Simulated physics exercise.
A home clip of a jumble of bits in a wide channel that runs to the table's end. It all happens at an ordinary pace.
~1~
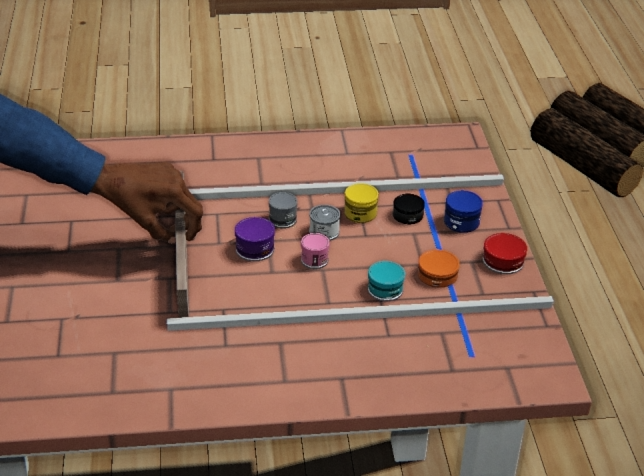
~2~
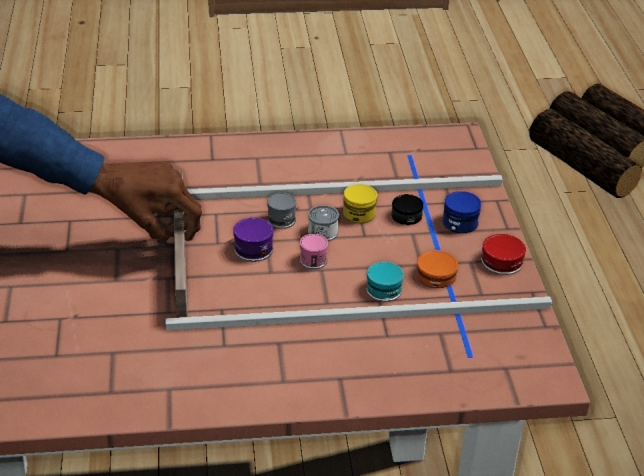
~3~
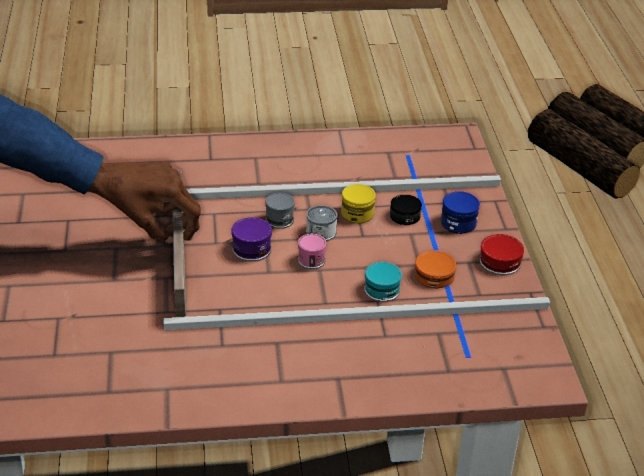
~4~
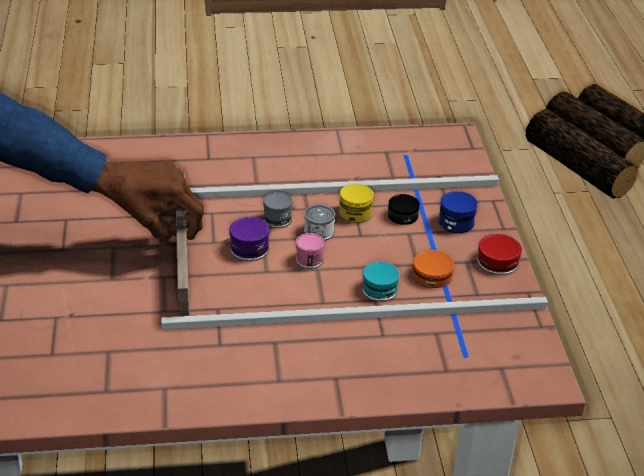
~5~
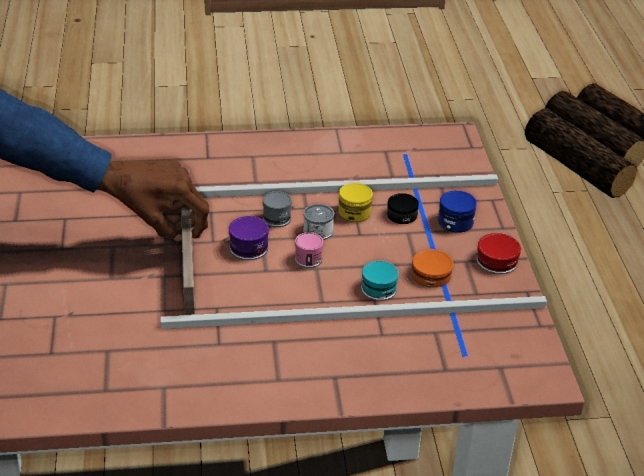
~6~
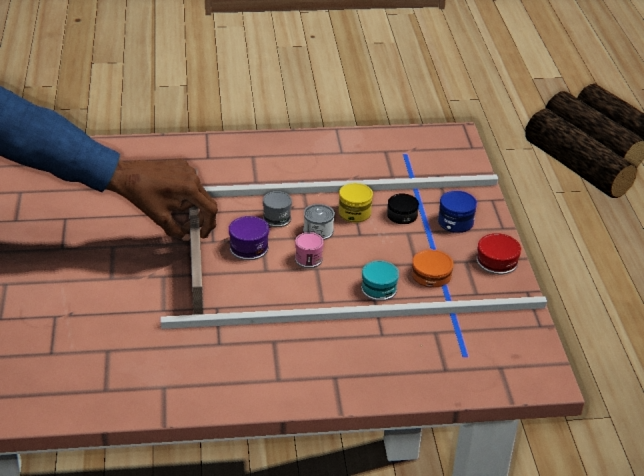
A hand in a blue sleeve held a board upright at the left of a jumble of colourful tubs between two rails, then slid it slightly right, not touching any of them.
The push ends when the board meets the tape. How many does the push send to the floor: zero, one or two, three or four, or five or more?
Here the number that fall off is zero.
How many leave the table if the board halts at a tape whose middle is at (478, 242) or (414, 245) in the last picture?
Down on the floor: 2 and 0.
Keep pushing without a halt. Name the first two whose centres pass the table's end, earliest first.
In order: The red tin, then the blue tub.
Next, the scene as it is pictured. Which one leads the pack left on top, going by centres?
It is the red tin.
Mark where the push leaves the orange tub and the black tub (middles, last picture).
About (488, 269), and the other about (466, 206).
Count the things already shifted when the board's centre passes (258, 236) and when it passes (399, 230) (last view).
The counts are 1 and 9.
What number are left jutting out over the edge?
It comes to 1.
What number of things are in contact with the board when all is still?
That makes 4.
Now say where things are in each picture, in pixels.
Red tin (505, 253); blue tub (463, 212); orange tub (438, 268); board (181, 242); tape (438, 245), in the first picture.
Blue tub (462, 212); black tub (407, 210), in the second picture.
Orange tub (435, 270); yellow tub (358, 204), in the third picture.
Red tin (499, 254); grey tin (278, 210), in the fourth picture.
Blue tub (457, 211); pink pot (309, 250), in the fifth picture.
Red tin (498, 254); blue tub (457, 212); orange tub (432, 269); board (195, 239); tape (432, 244), in the sixth picture.
Soon after, none off yet; red tin at rest near (498, 254); blue tub at rest near (457, 212); orange tub at rest near (432, 269).
Then, none off yet; red tin at rest near (498, 254); blue tub moving near (466, 214); orange tub moved a little near (445, 266).
At rest, the number that fall off is zero.
